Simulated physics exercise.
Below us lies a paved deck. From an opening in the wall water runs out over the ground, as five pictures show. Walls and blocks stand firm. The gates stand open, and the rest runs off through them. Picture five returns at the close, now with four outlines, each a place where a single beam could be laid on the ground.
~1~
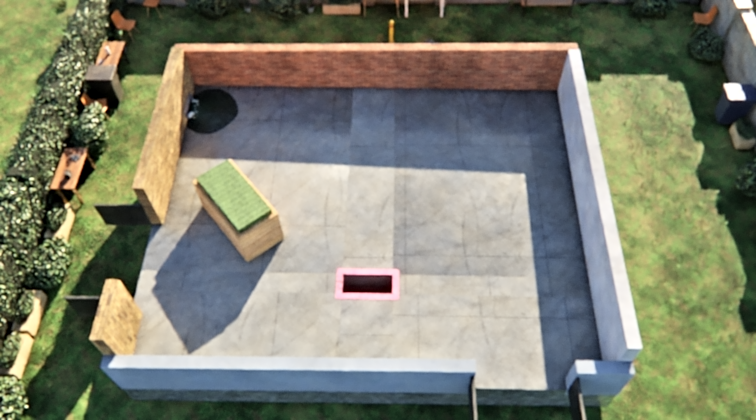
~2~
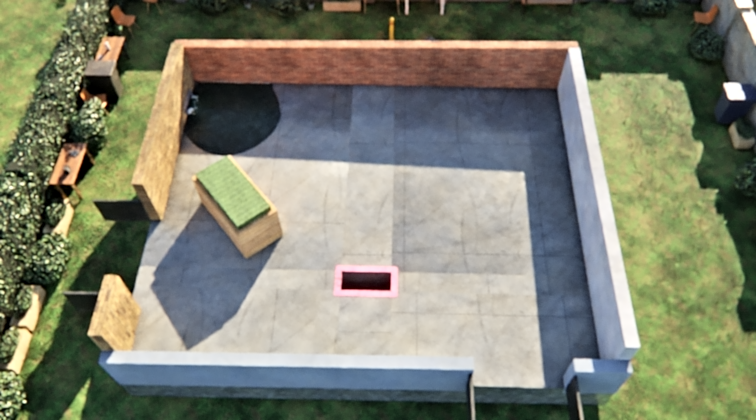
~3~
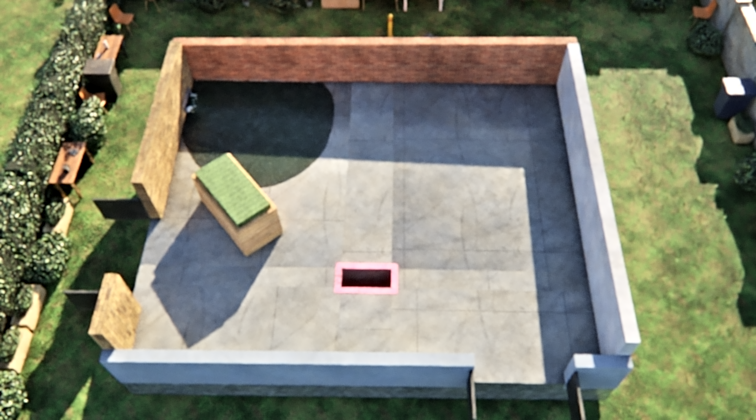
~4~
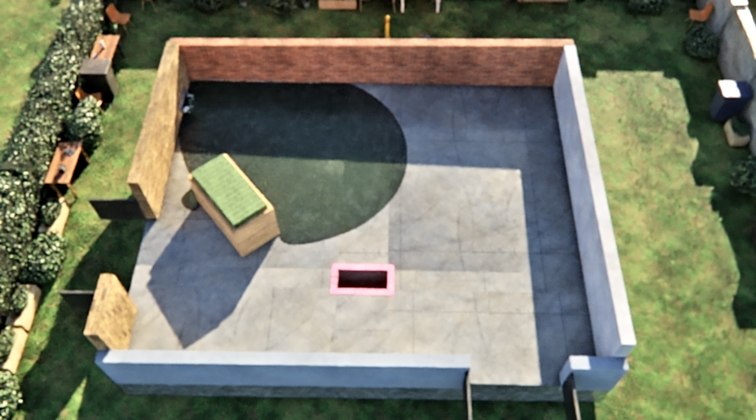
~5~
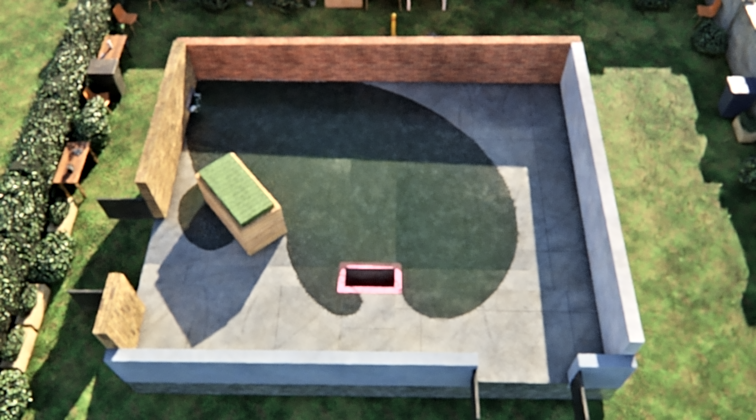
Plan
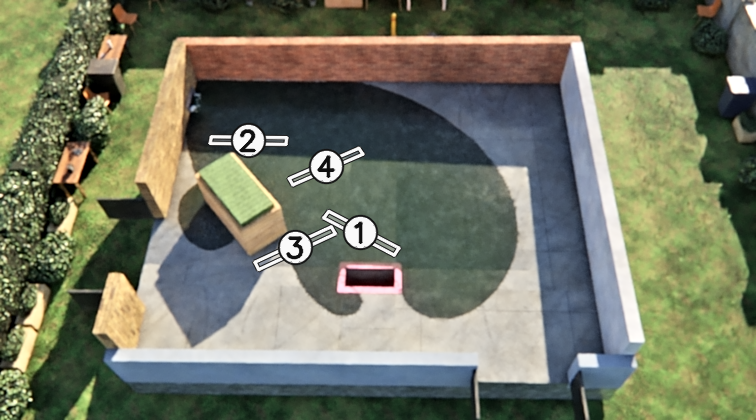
In the video, a dark wet patch spreads from the upper left corner of a walled paved deck, passing around a grass-topped block and widening across the paving until it surrounds much of a pink-edged gully.
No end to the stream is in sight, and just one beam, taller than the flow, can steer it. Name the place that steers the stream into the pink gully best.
The best spot is 4.
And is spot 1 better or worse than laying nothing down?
It is worse.
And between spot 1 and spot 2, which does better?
1.
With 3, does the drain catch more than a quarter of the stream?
No, it does not.
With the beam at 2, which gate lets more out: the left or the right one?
The right gate.
On the marked copy, 1 from (326, 214) to (396, 251); 2 from (210, 140) to (286, 141); 3 from (256, 265) to (333, 230); 4 from (291, 181) to (360, 151).
With 1, about 12 % of the stream goes into the pink gully, about 87 % out by the gates.
With 2, about 7 % of the stream goes into the pink gully, about 92 % out by the gates.
With 3, about 10 % of the stream goes into the pink gully, about 89 % out by the gates.
With 4, about 18 % of the stream goes into the pink gully, about 81 % out by the gates.
